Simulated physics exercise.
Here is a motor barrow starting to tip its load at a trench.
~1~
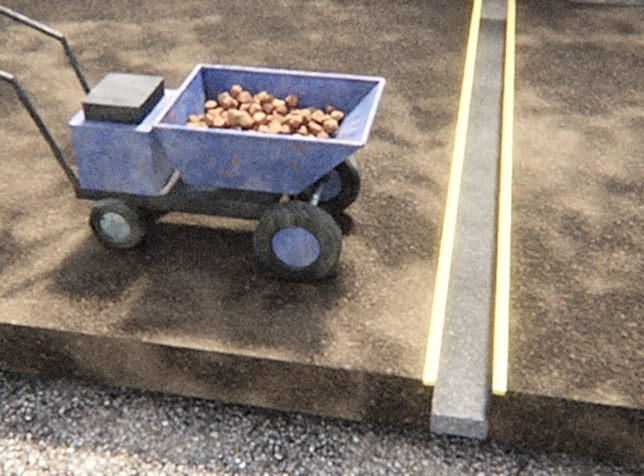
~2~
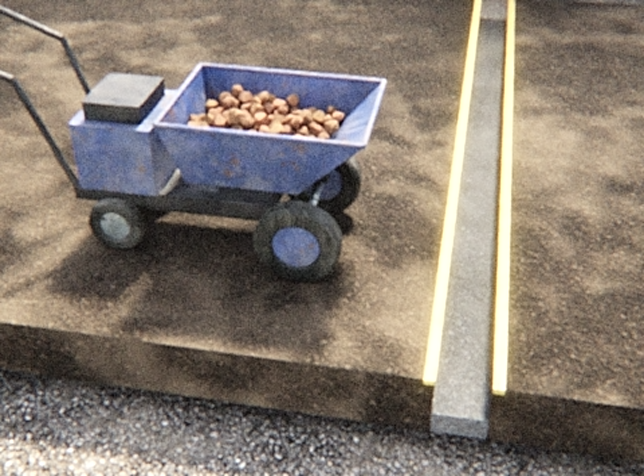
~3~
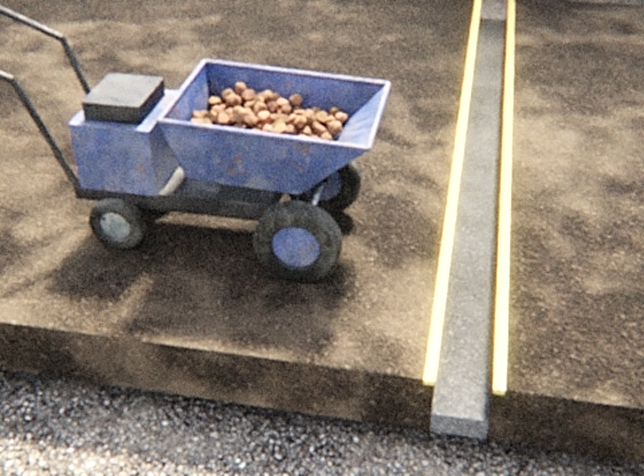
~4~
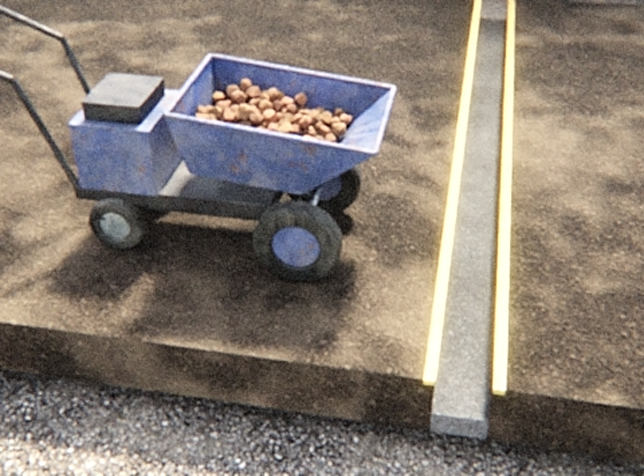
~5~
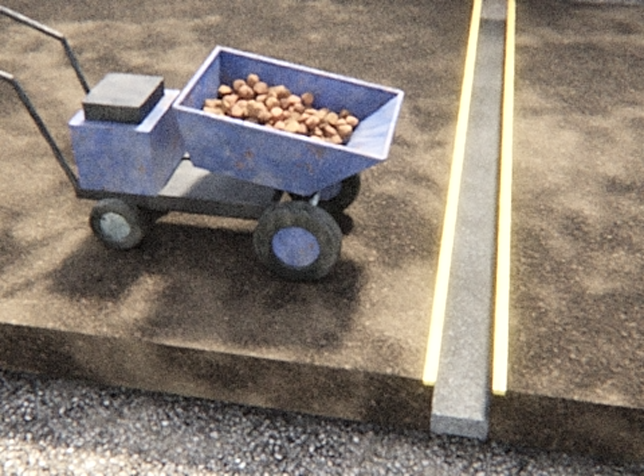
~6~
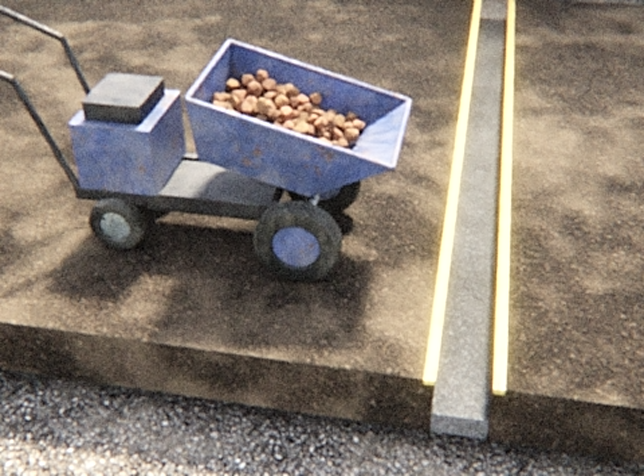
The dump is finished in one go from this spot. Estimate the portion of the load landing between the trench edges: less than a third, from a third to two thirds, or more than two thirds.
Pretty sure the trench share falls in the top band, so past two thirds.
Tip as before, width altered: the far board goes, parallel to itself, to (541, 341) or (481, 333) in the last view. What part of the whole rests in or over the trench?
Lab note: Case 1 near 90 percent, case 2 near 50 percent.
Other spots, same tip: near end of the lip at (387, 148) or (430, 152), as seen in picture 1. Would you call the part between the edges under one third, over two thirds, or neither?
Spot 1: Beyond two thirds. Spot 2: Below one third.
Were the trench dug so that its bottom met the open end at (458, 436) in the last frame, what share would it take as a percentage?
The share comes to around 90 percent.
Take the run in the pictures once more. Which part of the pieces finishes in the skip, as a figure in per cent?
Some 10 in a hundred.
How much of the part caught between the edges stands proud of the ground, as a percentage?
Estimate: Close to 15 in a hundred.
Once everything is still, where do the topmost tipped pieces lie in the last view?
Roughly at (471, 247).
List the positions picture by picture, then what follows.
Lip of the skip near (362, 146), level; top of the load near (246, 125), clay clods; first edge of the trench near (436, 328); far edge near (501, 336), the trench under half as wide as the skip, and about as deep as wide, in the first frame.
Lip of the skip near (363, 146), level; top of the load near (247, 124), in the second frame.
Lip of the skip near (368, 149), tipped barely; top of the load near (235, 121), in the third frame.
Lip of the skip near (375, 154), tipped a little; top of the load near (253, 114), in the fourth frame.
Lip of the skip near (383, 160), tipped a little; top of the load near (247, 114), in the fifth frame.
Lip of the skip near (392, 168), tipped clearly; top of the load near (243, 107); first edge of the trench near (436, 328); far edge near (501, 336), in the sixth frame.
Shortly afterwards, skip tipped steeply; the whole lot in the skip.
Next, skip tipped steeply; the bulk in the skip; only a few short of the trench; a little in or heaped over the trench; only a few falling.
Some moments later, skip tipped right over; a little in the skip; a little short of the trench; the bulk in or heaped over the trench; a little beyond it.
In the end, skip tipped right over; a little in the skip; a little short of the trench; the bulk in or heaped over the trench; a little beyond it.
